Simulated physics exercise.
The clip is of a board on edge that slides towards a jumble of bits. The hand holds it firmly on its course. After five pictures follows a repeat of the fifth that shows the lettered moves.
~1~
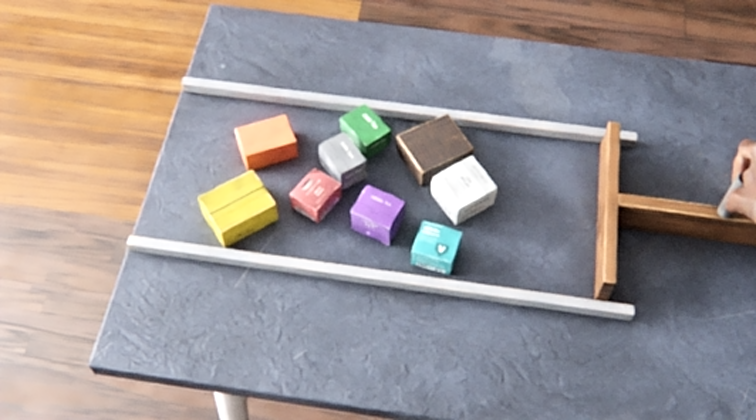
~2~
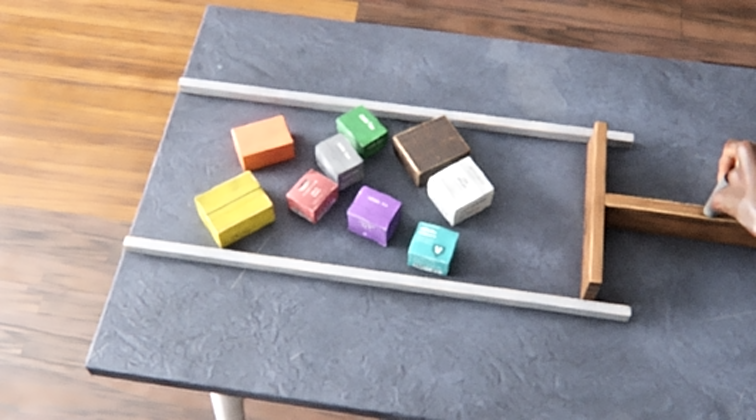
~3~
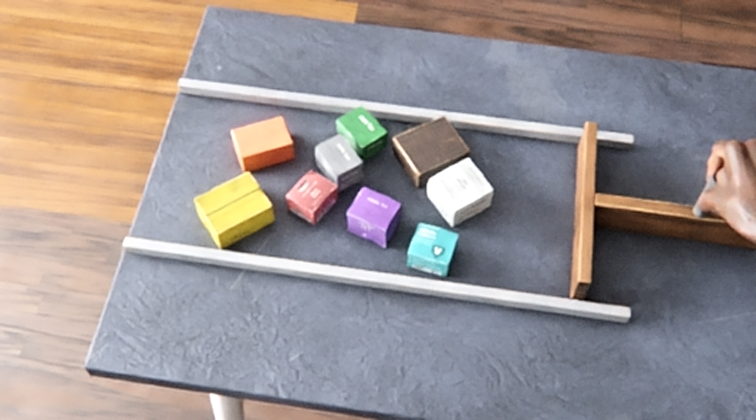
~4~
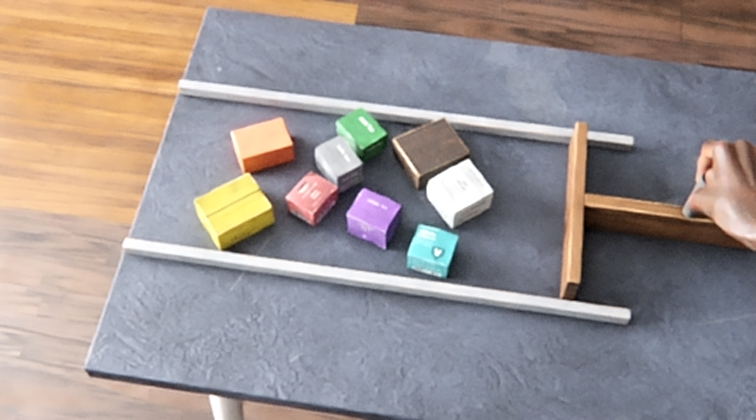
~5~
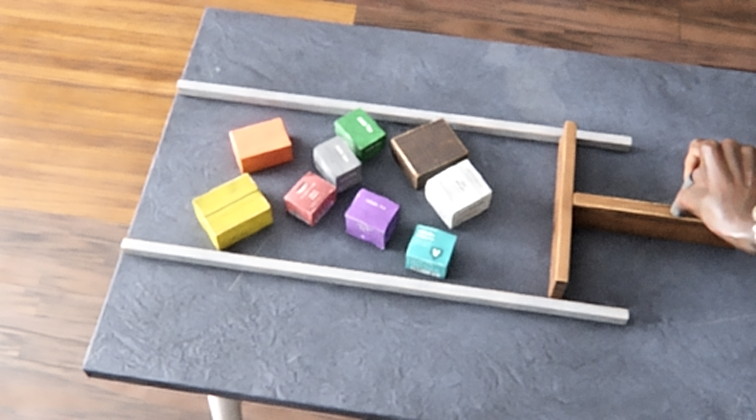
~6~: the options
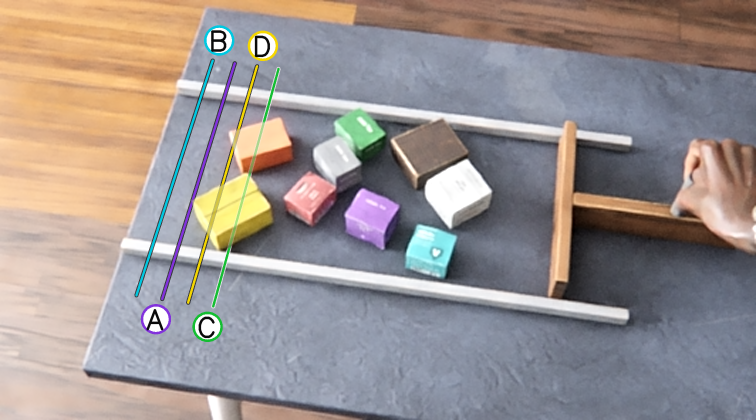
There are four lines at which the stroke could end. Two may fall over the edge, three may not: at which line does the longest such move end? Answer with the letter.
At C, and not beyond.
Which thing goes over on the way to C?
The orange block goes over.
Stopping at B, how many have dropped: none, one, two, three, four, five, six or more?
In all, six or more.
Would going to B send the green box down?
Yes.
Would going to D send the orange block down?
By then, yes.
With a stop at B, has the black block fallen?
By then, yes.
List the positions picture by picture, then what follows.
In the first picture, black block (435, 150); turquoise box (437, 248); yellow box (238, 209).
In the second picture, board (599, 198); purple box (375, 216).
In the third picture, board (588, 198); green box (362, 133).
In the fourth picture, board (578, 198); grey box (339, 165).
In the fifth picture, board (567, 197); black block (430, 154); turquoise box (431, 252); yellow box (233, 212).
On the copy, A at (201, 172); B at (178, 169); C at (249, 178); D at (225, 175).
On C. First, board (450, 182); turquoise box (413, 252); black block (414, 145).
Then, board (336, 166); orange block (225, 141); yellow box (214, 215).
Finally, board (249, 155); orange block over the edge; yellow box (140, 212); one fallen.
By contrast, A drops six; B drops seven; D drops four.
